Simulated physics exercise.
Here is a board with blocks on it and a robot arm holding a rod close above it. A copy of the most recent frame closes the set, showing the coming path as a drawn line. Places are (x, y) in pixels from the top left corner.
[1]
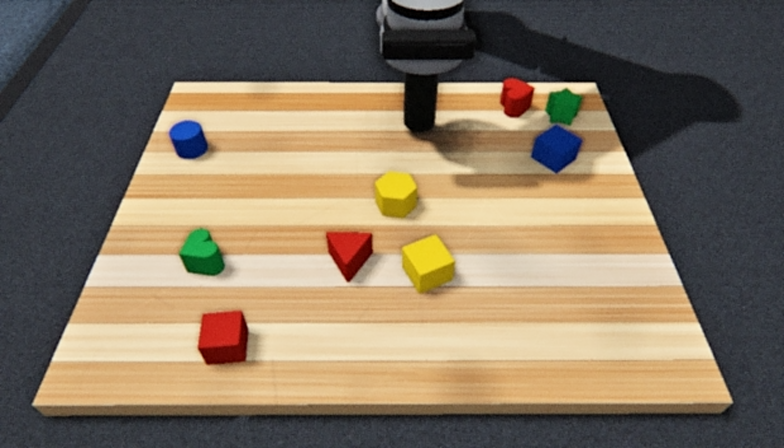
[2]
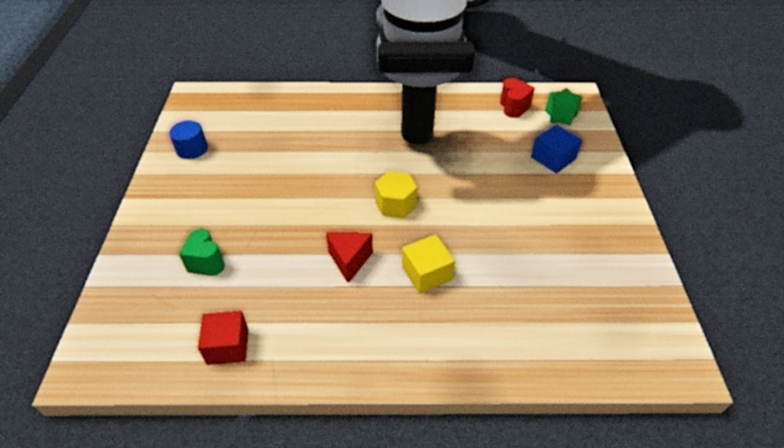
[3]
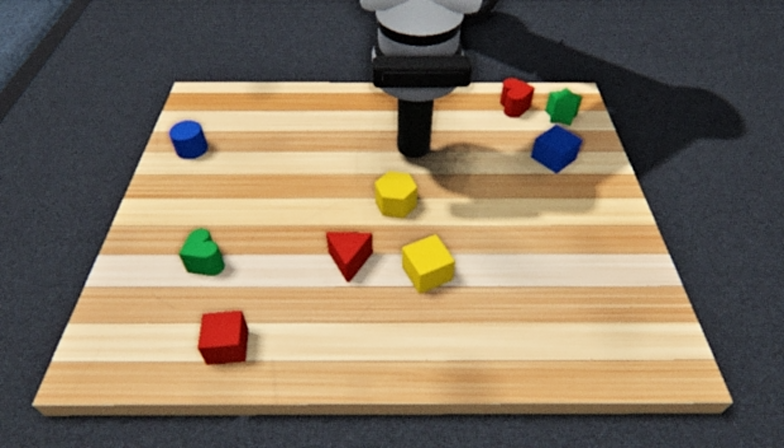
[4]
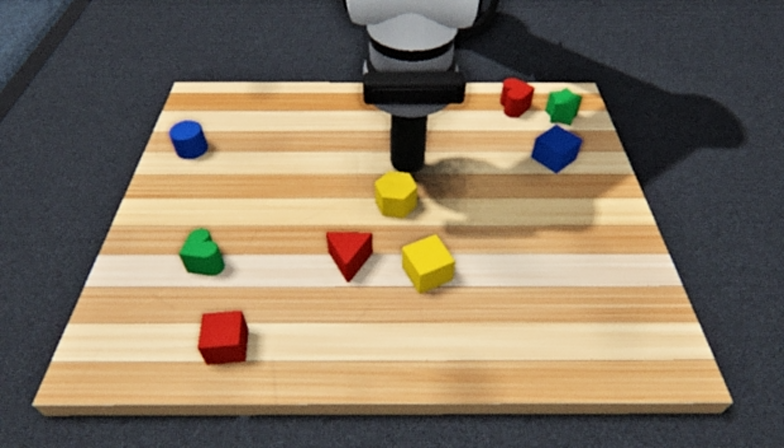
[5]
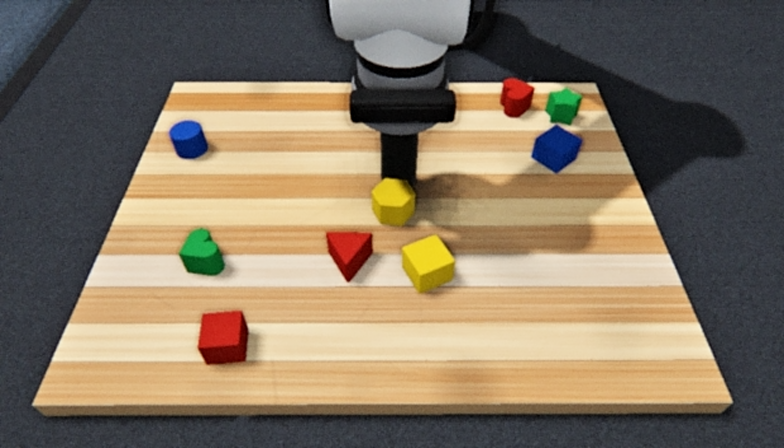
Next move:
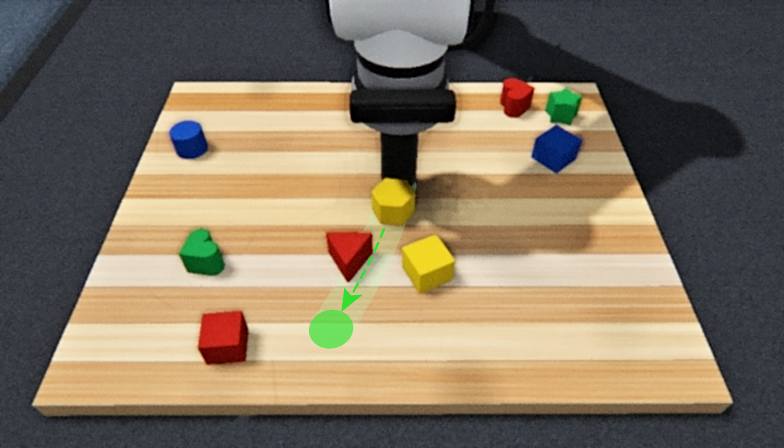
The video shows a robot arm moving a black rod down and slightly left over a wooden board of colourful blocks, until it meets the yellow hexagonal block and nudges it slightly downward, while the other blocks stay still.
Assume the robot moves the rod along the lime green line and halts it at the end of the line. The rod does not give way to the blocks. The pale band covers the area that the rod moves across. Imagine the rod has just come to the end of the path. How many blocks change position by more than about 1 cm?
Two.
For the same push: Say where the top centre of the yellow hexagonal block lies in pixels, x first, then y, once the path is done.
I'd guess (378, 314).
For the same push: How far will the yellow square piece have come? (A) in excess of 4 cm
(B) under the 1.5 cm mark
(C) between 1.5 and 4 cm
The one that fits is B, under the 1.5 cm mark.
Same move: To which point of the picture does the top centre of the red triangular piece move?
Around pixel (311, 271).
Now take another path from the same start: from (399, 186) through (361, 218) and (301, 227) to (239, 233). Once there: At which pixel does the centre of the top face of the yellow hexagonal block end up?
Its top middle is near (382, 222).
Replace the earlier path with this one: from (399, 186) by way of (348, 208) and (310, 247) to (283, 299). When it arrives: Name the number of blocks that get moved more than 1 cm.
Put simply, one block is moved more than 1 cm.
The line goes from (399, 186) via (384, 228) and (362, 275), ending at (331, 329).
On the path given first. One third of the way, rod at (384, 221); red triangular piece at (343, 250), turned 45° clockwise; yellow hexagonal block at (382, 239), turned 15° anticlockwise.
Two thirds of the way, rod at (362, 269); red triangular piece at (325, 264), turned 85° clockwise; yellow hexagonal block at (374, 292), turned 40° anticlockwise.
At the end, rod at (330, 323); red triangular piece at (311, 271), turned 110° clockwise; yellow hexagonal block at (378, 314), turned 70° anticlockwise; yellow square piece unmoved.
